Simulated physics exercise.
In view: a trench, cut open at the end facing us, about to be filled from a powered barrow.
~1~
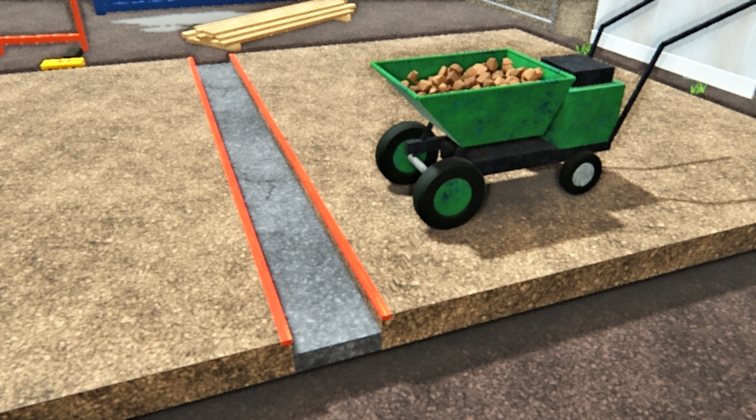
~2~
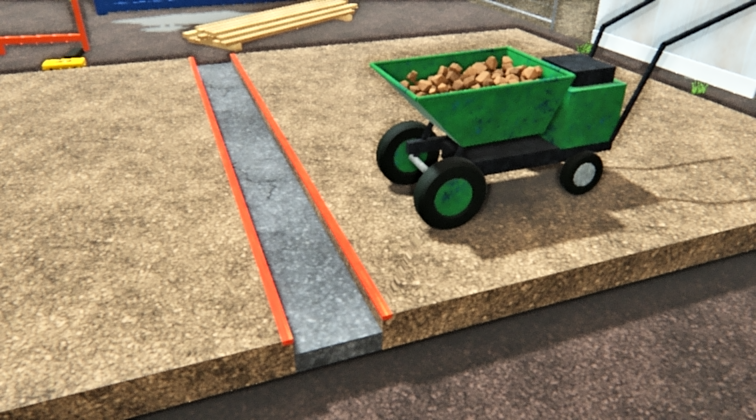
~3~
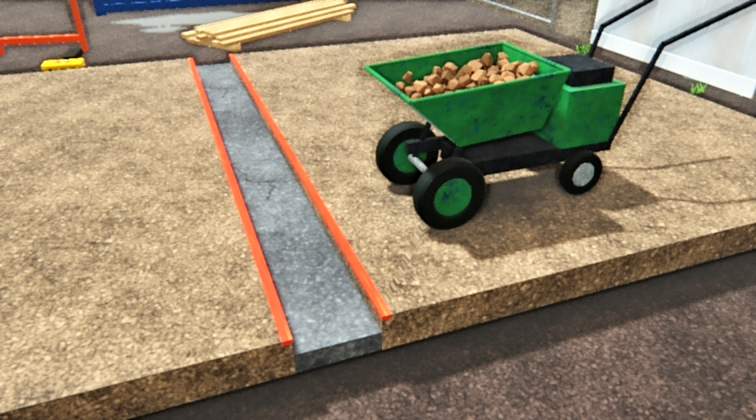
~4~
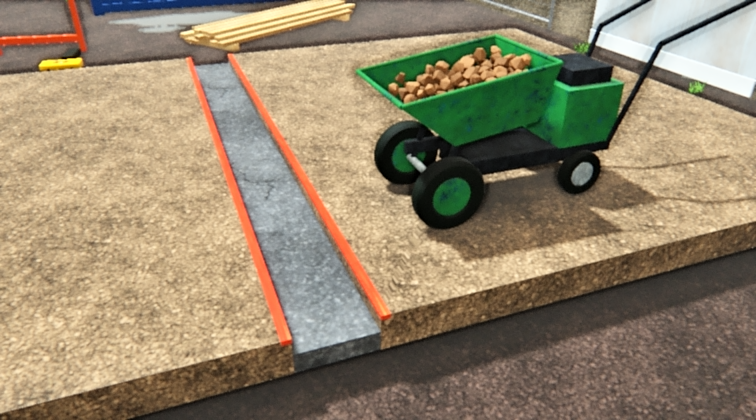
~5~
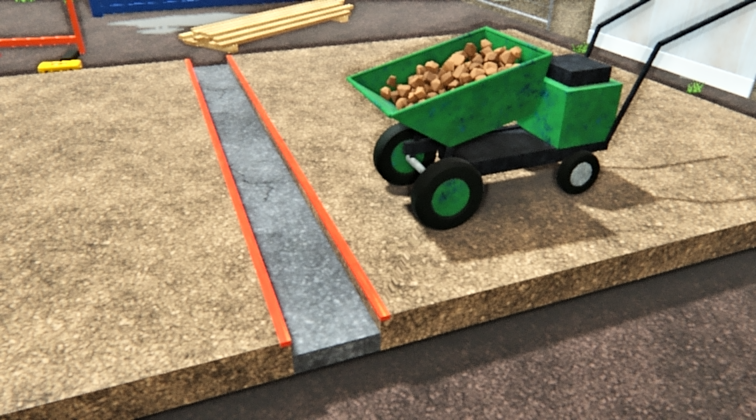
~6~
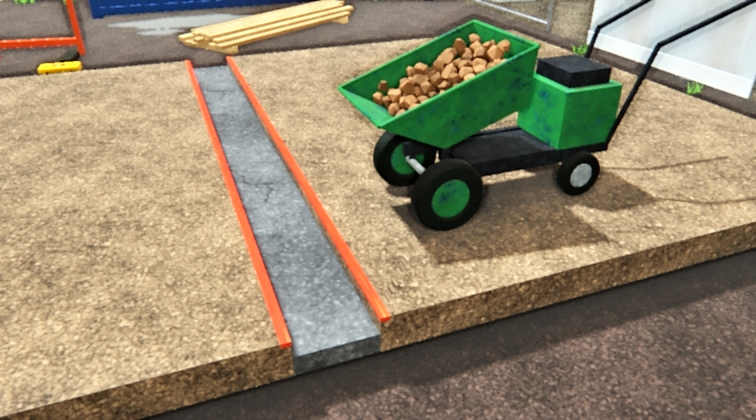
Green powered barrow standing beside a shallow orange-edged trench, its skip of brown clods slowly tilting forward to the left.
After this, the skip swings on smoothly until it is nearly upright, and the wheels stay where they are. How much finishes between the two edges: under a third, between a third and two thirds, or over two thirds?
In the trench: More than two thirds.
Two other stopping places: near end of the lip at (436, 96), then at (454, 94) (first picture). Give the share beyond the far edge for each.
In turn 0 and 0 in a hundred.
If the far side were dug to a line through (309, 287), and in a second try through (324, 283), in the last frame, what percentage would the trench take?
In turn 50 and 30 in a hundred.
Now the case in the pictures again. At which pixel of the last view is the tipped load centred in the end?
Roughly at (285, 230).
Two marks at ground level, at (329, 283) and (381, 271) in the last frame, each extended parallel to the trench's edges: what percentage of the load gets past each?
Near 60 % and 80 %.
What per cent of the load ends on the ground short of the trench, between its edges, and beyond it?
In per cent, short 0, between 80 and beyond 5.
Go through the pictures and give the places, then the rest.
The first frame shows lip of the skip near (418, 99), level; top of the load near (484, 81), clay clods; first edge of the trench near (362, 273); far edge near (271, 293), the trench over half as wide as the skip, and shallow for its width.
The second frame shows lip of the skip near (417, 100), level; top of the load near (484, 80).
The third frame shows lip of the skip near (411, 103), tipped barely; top of the load near (492, 76).
The fourth frame shows lip of the skip near (402, 108), tipped a little; top of the load near (488, 73).
The fifth frame shows lip of the skip near (391, 116), tipped a little; top of the load near (479, 69).
The sixth frame shows lip of the skip near (380, 127), tipped clearly; top of the load near (482, 67); first edge of the trench near (360, 275); far edge near (269, 296).
Shortly afterwards, skip tipped steeply; the whole lot in the skip.
Next, skip tipped right over; the bulk in the skip; near a quarter in or heaped over the trench; only a few falling.
Some moments later, skip tipped right over; near a quarter in the skip; the bulk in or heaped over the trench; a little beyond it.
In the end, skip tipped right over; a little in the skip; the bulk in or heaped over the trench; a little beyond it.
